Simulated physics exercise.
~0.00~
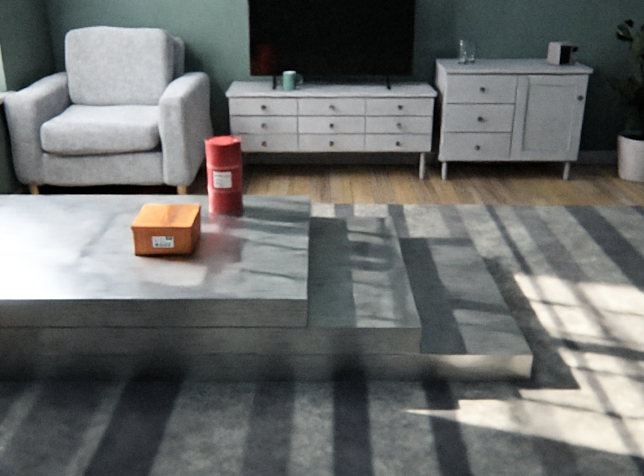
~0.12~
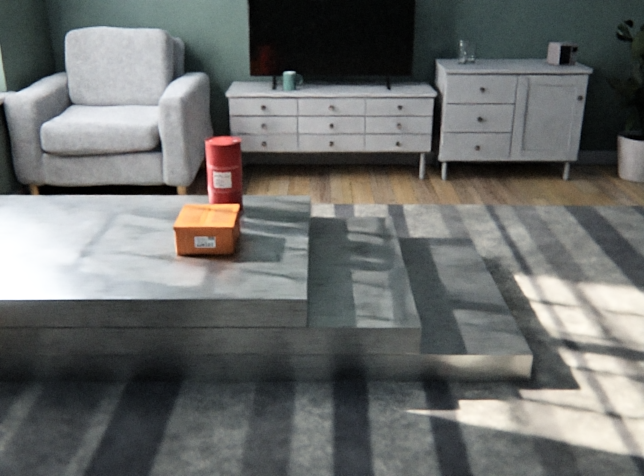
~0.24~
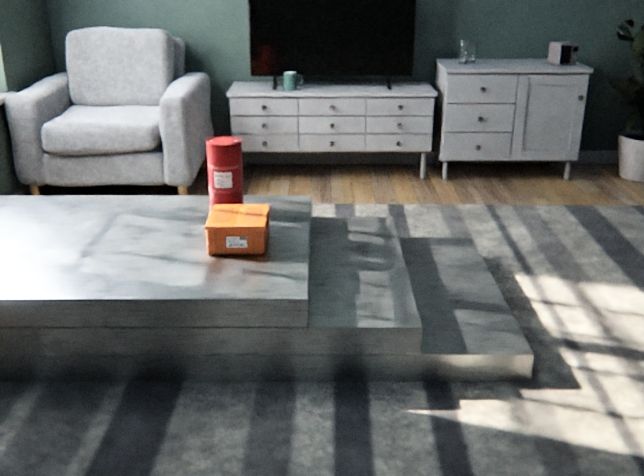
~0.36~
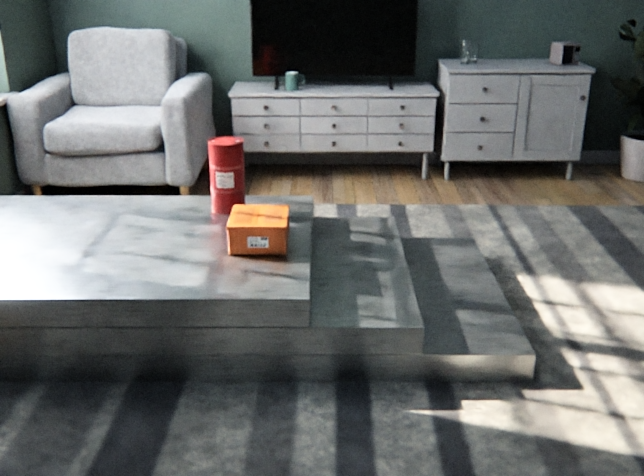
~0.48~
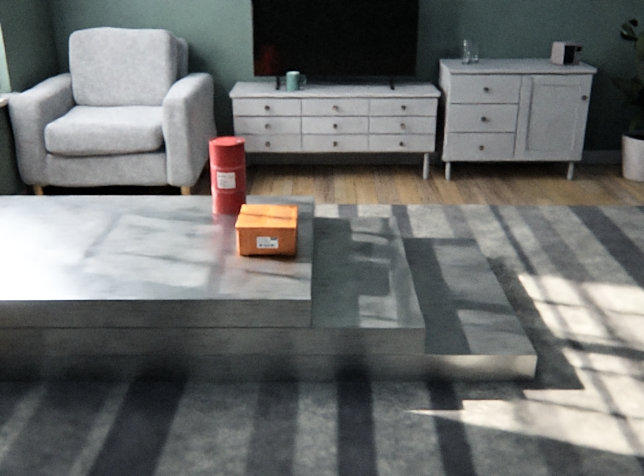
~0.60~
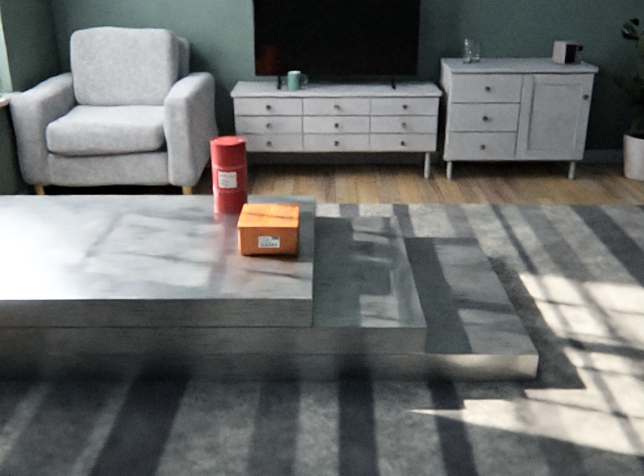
On a low stepped platform, an orange box slides right past a red canister and stops near the edge.
